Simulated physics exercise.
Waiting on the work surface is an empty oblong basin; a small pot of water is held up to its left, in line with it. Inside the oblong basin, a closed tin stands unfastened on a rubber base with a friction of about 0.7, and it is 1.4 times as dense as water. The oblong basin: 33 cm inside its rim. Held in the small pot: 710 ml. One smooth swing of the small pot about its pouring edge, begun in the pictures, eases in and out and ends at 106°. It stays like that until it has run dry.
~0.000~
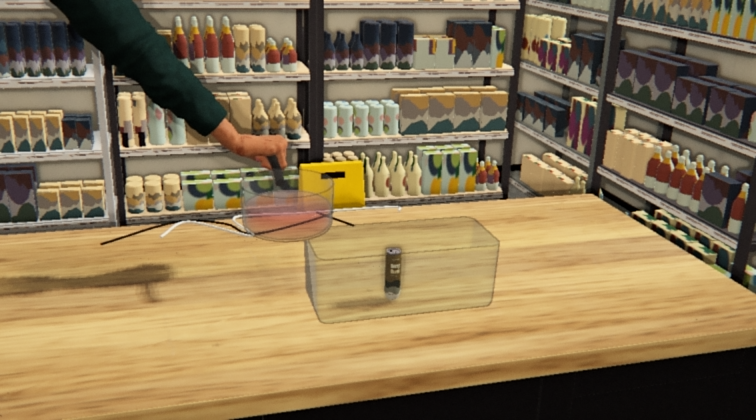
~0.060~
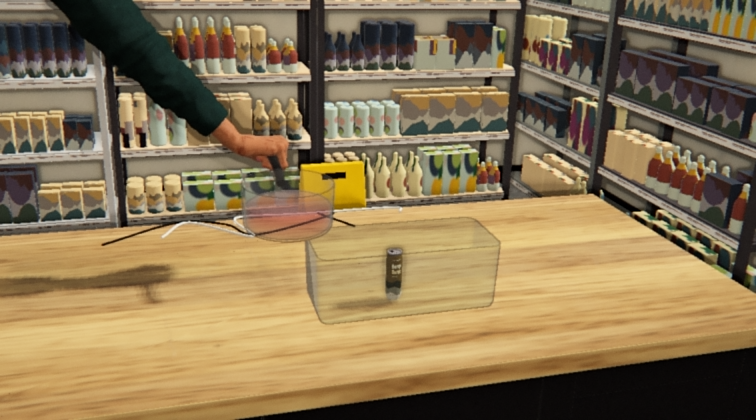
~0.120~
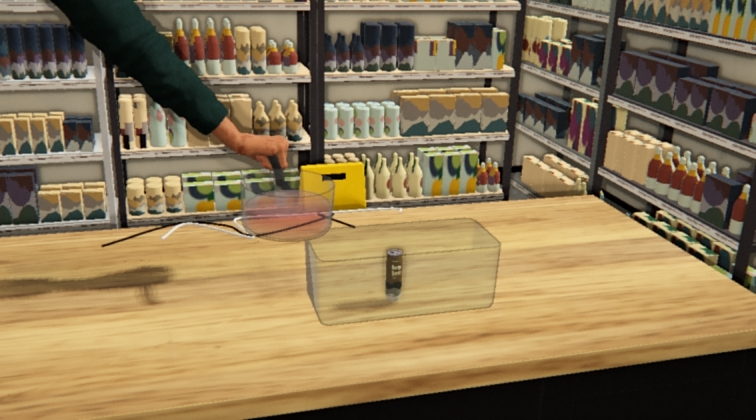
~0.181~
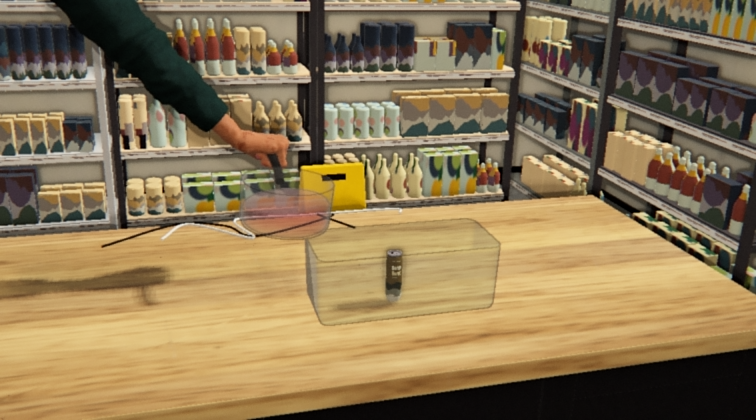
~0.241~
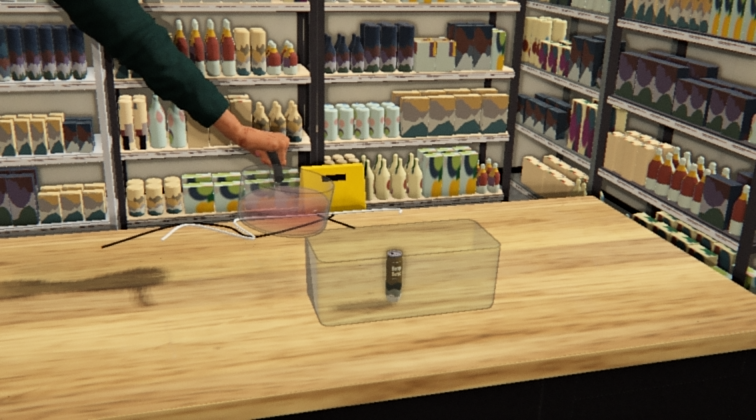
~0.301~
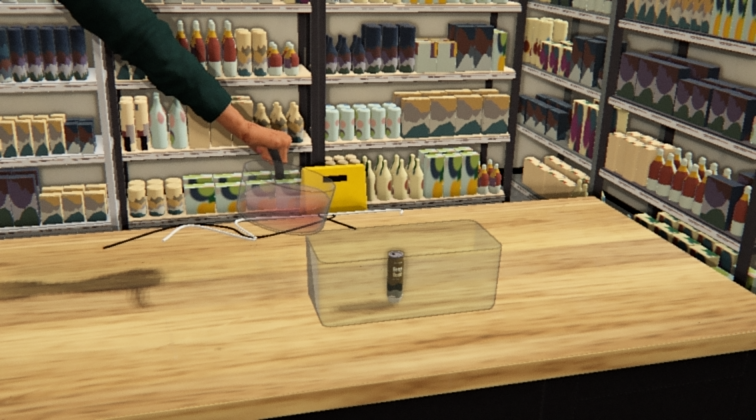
In the video, a hand holds a small clear pot of pinkish liquid above a wooden counter, left of a transparent oblong basin with a small dark tin inside, and gradually tilts the pot slightly to the right.
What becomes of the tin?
The tin is knocked over.
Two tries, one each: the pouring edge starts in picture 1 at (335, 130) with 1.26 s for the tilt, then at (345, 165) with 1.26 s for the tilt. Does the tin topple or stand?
Try 1: Still standing; try 2: Still standing.
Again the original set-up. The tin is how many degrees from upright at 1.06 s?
About 0 degrees.
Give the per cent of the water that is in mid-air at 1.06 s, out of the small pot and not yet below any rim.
Airborne share: Near 20 %.
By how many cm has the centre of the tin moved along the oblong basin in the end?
Shift of tin centre: Approx. 6.5 cm.
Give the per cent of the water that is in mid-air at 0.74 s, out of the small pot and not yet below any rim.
About 28 per cent.
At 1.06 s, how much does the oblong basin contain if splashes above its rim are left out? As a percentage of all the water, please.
Around 64 parts in a hundred.
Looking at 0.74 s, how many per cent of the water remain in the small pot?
Near 70 in a hundred.
Then, 0.74 s in, the tilt is 67° and 71 per cent is still to pour; the tin stands where it began.
Then, 1.06 s in, the tilt is 100° and 15 per cent is still to pour; the tin stands where it began.
Then, 1.39 s in, the tilt is 106° and 0 per cent is still to pour; the tin lies on its side.
Then, 1.76 s in, the tilt is 106° and 0 per cent is still to pour; the tin lies on its side.
Finally, the tin lies on its side.
